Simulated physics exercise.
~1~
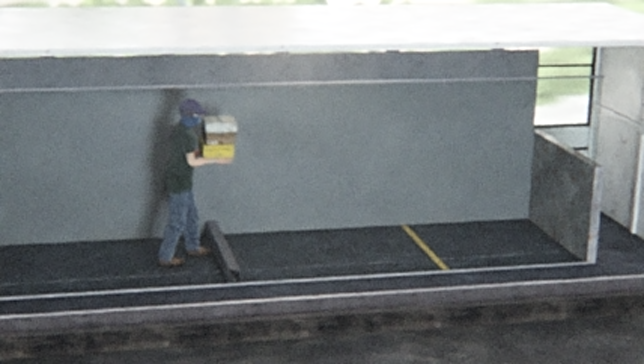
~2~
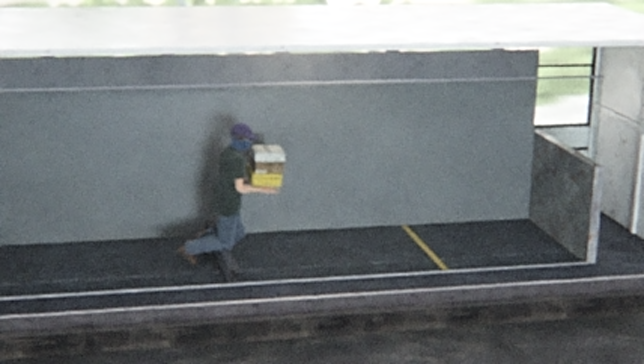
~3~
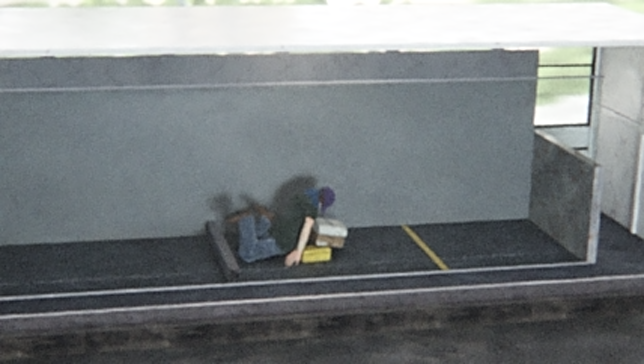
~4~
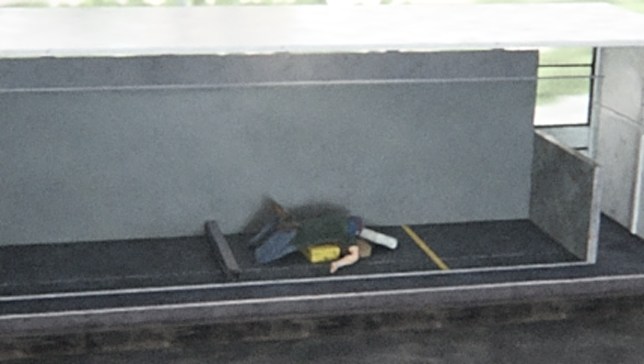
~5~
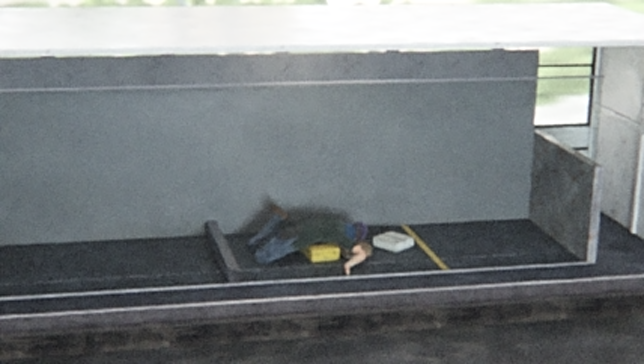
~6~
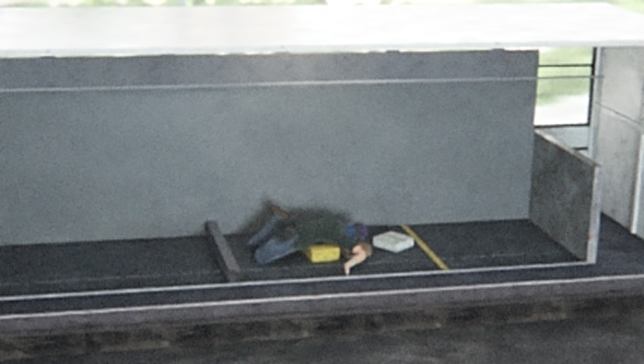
The clip opens on a figure in a cap, dark shirt and jeans, holding a stack of boxes with a yellow one at the bottom, left of a low dark rail before a grey wall. The figure moves right to the rail, legs trailing, then pitches forward beyond it. The body folds down with the arms low as the stack reaches the floor and comes apart. The figure flops flat over the yellow box while a white carton tips out ahead and settles. At the end the figure lies still, with head, yellow box and white carton all short of the yellow line.
